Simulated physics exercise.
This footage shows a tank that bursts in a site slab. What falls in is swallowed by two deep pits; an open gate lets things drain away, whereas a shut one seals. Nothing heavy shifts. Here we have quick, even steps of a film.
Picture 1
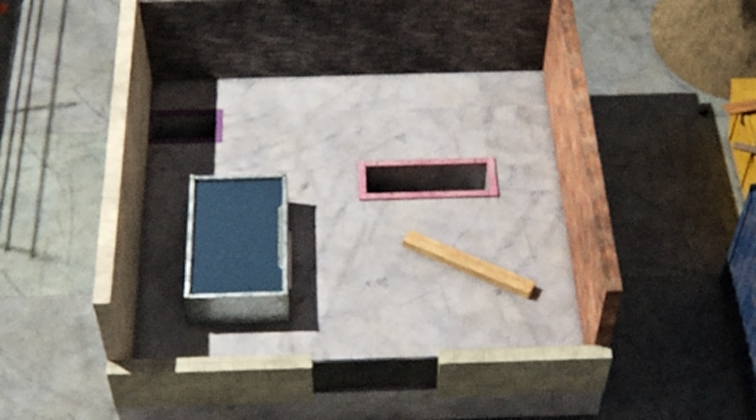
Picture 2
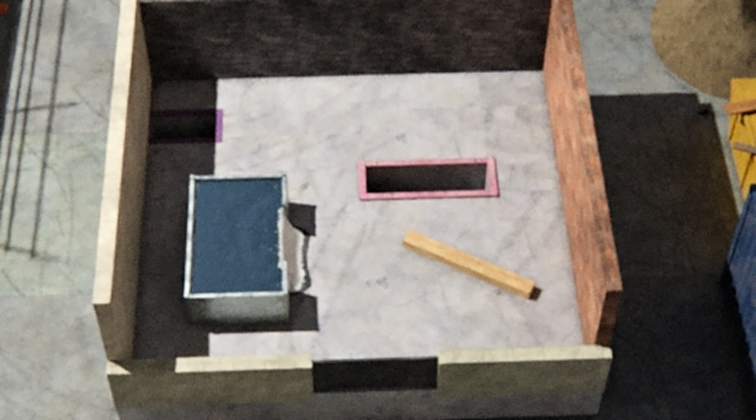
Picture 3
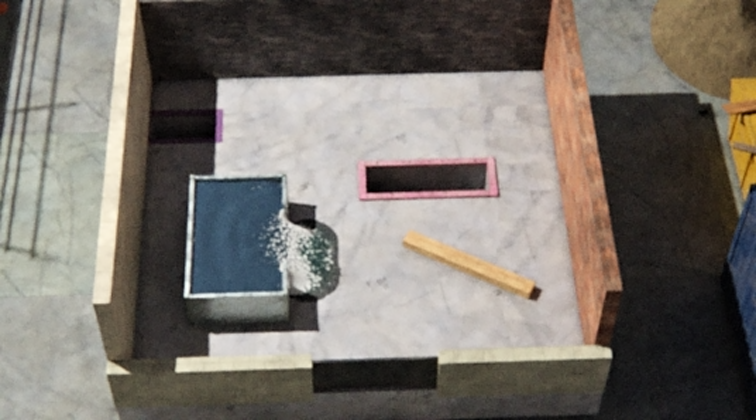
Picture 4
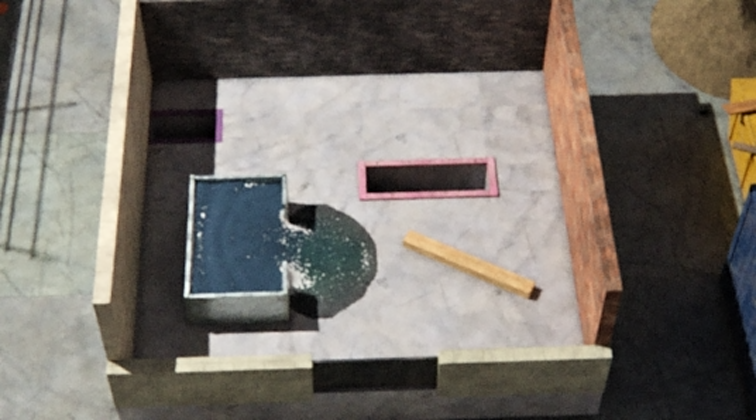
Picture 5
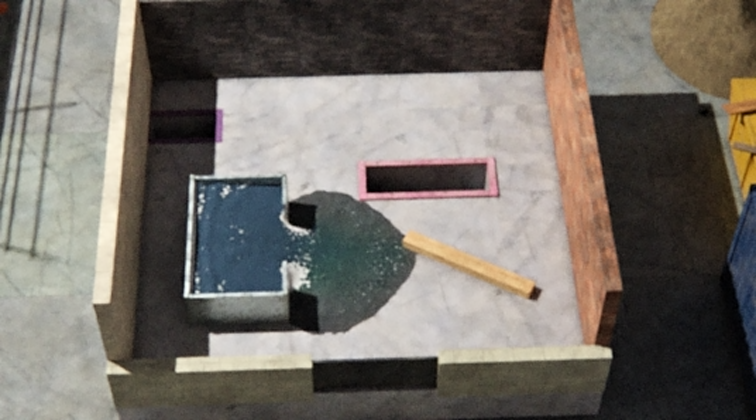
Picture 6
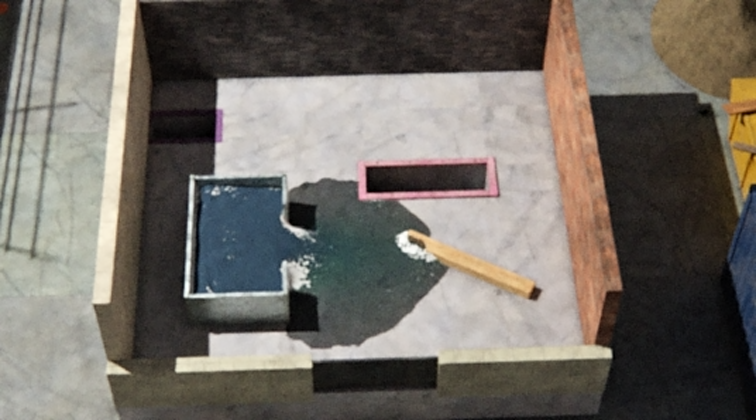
In a walled yard with a pale floor, the right side of a water tank broke open, and dark water poured out, spreading rightward until it reached the pink-edged pit and the wooden beam.
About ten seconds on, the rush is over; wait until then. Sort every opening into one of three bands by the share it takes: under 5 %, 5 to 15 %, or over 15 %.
The gate takes under 5 %; the pink pit takes over 15 %; the purple pit takes under 5 %.
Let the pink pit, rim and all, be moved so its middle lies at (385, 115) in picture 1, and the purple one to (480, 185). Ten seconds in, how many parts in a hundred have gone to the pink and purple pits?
Of the total, the pink pit holds 2 per cent and the purple pit 30 per cent.
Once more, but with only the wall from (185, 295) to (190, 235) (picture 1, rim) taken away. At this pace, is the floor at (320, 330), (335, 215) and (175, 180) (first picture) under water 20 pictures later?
So the first one is drenched, the next left untouched, and the last drenched.
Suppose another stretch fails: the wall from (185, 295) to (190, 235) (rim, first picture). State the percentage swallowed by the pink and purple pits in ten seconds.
Pink 0 %, purple 25 %.
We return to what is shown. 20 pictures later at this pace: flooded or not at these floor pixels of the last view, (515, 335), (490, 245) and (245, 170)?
One after the other: Awash, covered, dry.
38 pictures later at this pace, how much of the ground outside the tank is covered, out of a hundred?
Roughly 60 percent, I'd say.
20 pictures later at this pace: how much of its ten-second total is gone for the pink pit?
My estimate is close to 45 per cent.
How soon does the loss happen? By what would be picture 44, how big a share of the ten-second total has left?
Working it through, I arrive at 75 per cent.
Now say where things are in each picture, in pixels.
In the first frame, still water in the water tank at (238, 237).
In the second frame, water pours out at (284, 250) and has run to (299, 290).
In the third frame, the front is at (332, 283), out from the gap at (284, 253).
In the fourth frame, the front is at (372, 267), out from the gap at (284, 253).
In the fifth frame, the front is at (409, 266), out from the gap at (284, 253).
In the sixth frame, water pours out at (284, 252) and has run to (443, 268).
A moment on, water covers 30 % of the floor; the gate 0 %, the pink pit 1 %, the purple pit 0 %.
Next, water covers 40 % of the floor; the gate 0 %, the pink pit 5 %, the purple pit 0 %.
Then, water covers 45 % of the floor; the gate 0 %, the pink pit 8 %, the purple pit 0 %.
Later, water covers 60 % of the floor; the gate 0 %, the pink pit 14 %, the purple pit 0 %.
In the end, water covers 85 % of the floor; the gate 0 %, the pink pit 18 %, the purple pit 1 %.
